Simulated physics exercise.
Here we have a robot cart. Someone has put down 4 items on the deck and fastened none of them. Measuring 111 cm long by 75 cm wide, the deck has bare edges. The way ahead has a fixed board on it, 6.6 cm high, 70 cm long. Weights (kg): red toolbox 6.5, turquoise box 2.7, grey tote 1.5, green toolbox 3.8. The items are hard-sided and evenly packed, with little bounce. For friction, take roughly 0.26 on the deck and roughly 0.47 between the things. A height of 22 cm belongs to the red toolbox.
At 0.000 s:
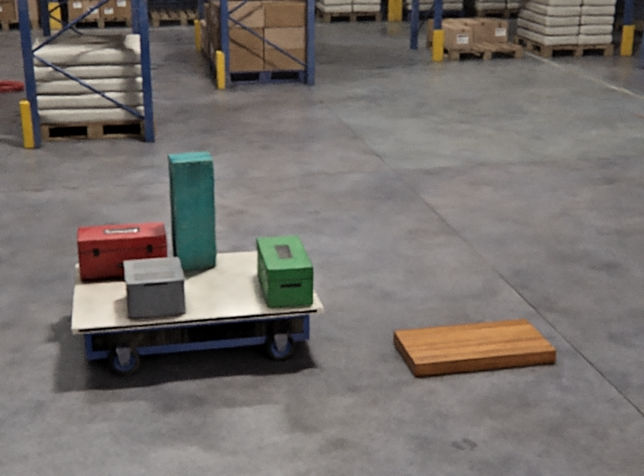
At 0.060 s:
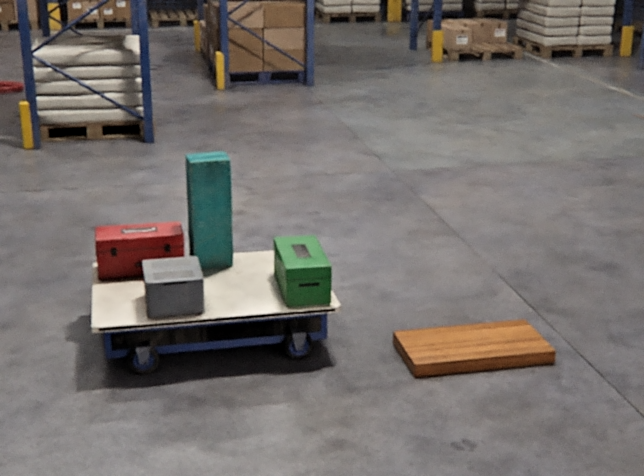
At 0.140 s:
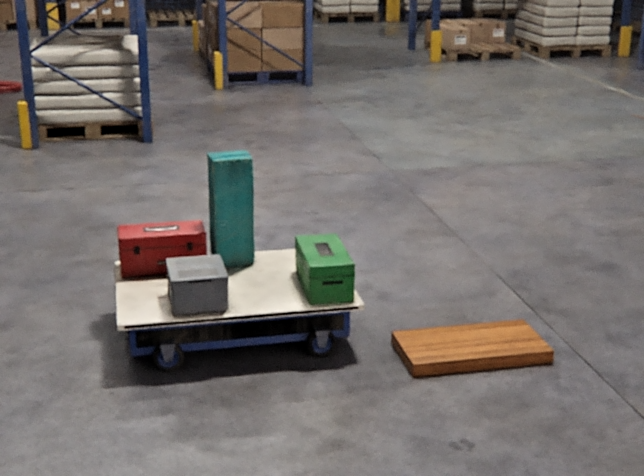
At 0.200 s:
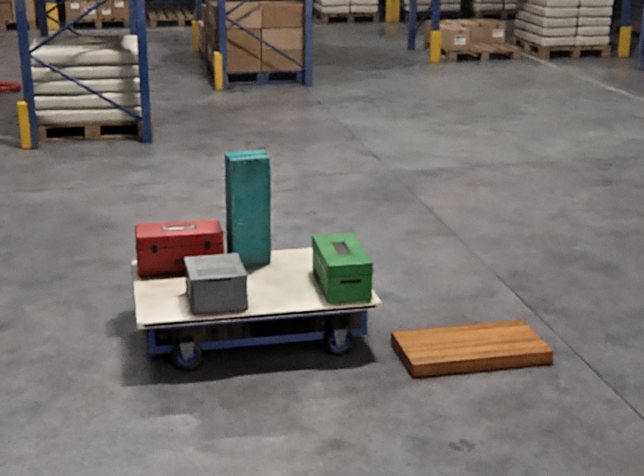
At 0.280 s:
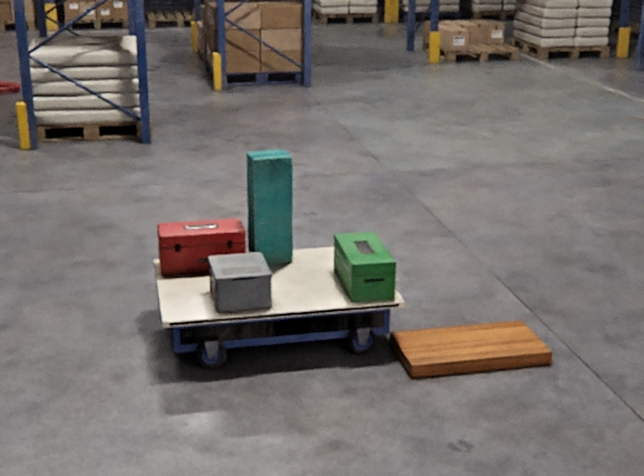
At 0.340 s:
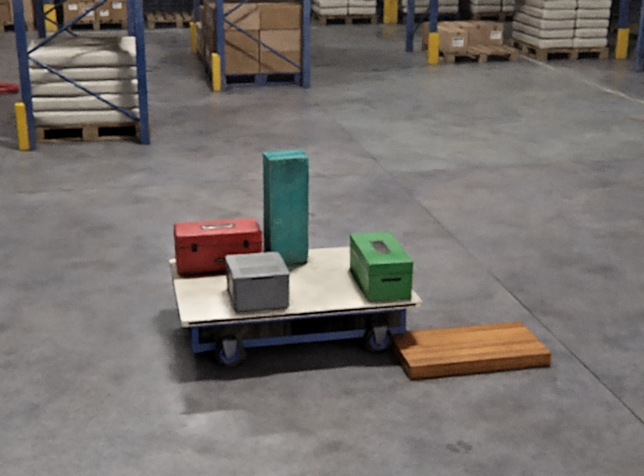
Warehouse floor with a flat cart carrying two toolboxes, a grey tote and a tall turquoise box, rolling right beside a wooden board.
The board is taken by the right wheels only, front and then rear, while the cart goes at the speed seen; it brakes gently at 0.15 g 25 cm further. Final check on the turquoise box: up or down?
Up.
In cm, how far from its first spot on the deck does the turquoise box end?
I'd put it at about 4 centimetres.
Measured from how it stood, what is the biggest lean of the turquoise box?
Roughly 6 degrees.
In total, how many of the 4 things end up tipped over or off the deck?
Altogether, 0.
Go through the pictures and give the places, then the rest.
In the first frame, 0 cm covered; turquoise box (193, 211); red toolbox (123, 251).
In the second frame, 9 cm covered; green toolbox (301, 270); red toolbox (140, 250).
In the third frame, 21 cm covered; grey tote (197, 285); green toolbox (324, 268).
In the fourth frame, 30 cm covered; red toolbox (180, 247); grey tote (216, 283).
In the fifth frame, 42 cm covered; green toolbox (364, 266); red toolbox (202, 246).
In the sixth frame, 51 cm covered; turquoise box (286, 208); grey tote (257, 282).
After 0.54 s, 81 cm covered; turquoise box leaning 6° near (336, 199); green toolbox leaning 19°; grey tote leaning 3°.
After 0.94 s, 141 cm covered; red toolbox leaning 10°; grey tote leaning 8°; green toolbox slid 8 cm.
After 1.14 s, 171 cm covered; turquoise box slid 3 cm near (507, 192); green toolbox slid 9 cm; red toolbox slid 5 cm.
After 1.54 s, 231 cm covered; turquoise box slid 3 cm near (606, 189); green toolbox slid 9 cm; red toolbox slid 6 cm.
At rest (3.0 s), all 4 in place, give or take 10 cm.
